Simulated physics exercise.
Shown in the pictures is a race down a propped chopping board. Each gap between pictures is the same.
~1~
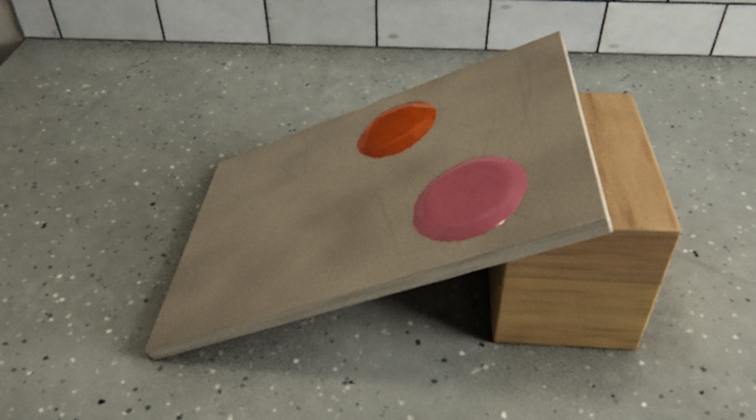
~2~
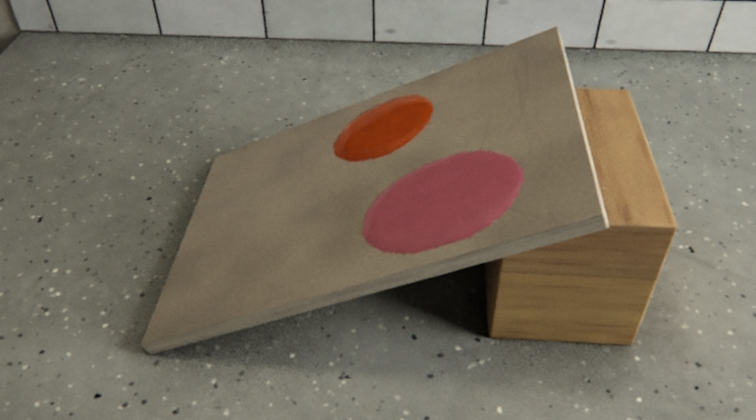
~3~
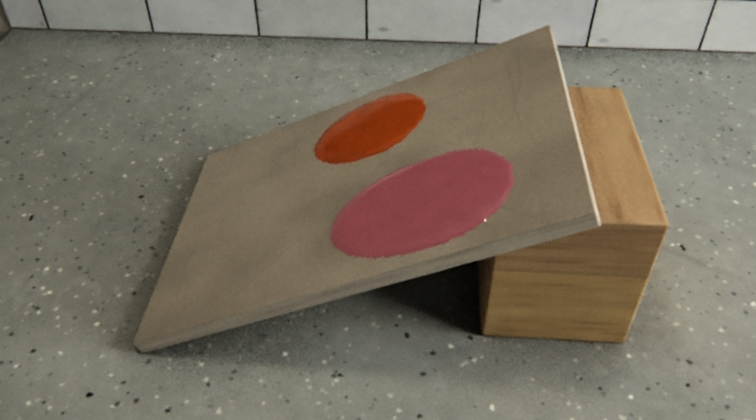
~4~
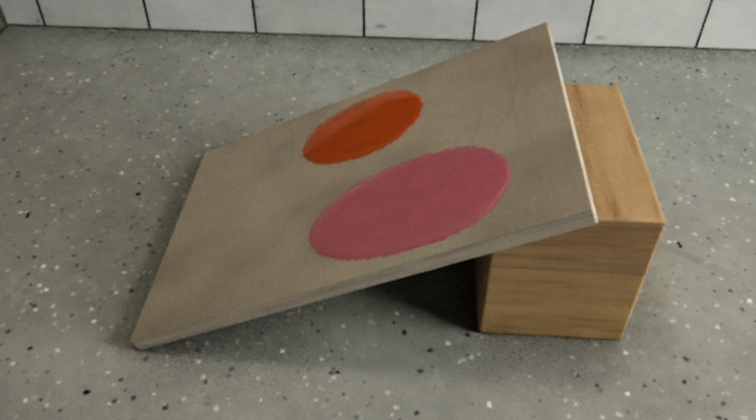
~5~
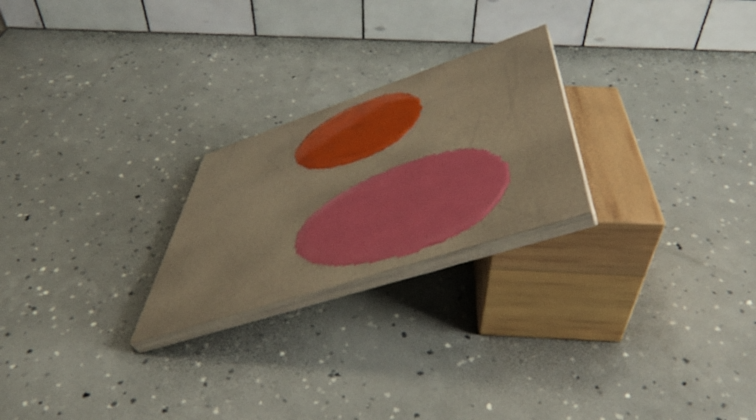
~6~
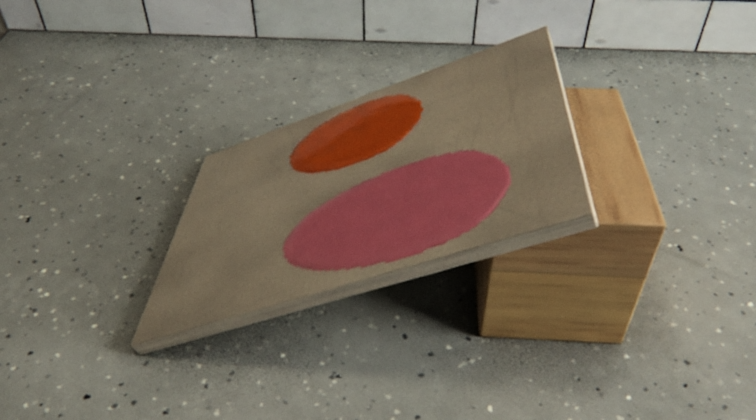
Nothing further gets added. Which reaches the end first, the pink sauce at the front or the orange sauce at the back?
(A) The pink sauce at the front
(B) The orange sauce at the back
Answer: A.
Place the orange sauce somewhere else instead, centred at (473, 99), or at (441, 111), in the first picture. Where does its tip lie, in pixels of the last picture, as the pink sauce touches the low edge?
Tip, last view - try 1: Approx. (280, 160); try 2: Approx. (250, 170).
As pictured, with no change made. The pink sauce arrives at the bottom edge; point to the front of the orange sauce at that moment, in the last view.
Its tip should be around (220, 181) in the last picture.
Next, the pink sauce is three quarters of the way down; the orange sauce is three quarters of the way down.
After that, the pink sauce is close to the edge; the orange sauce is close to the edge.
Finally, the pink sauce is at the low edge; the orange sauce is close to the edge.
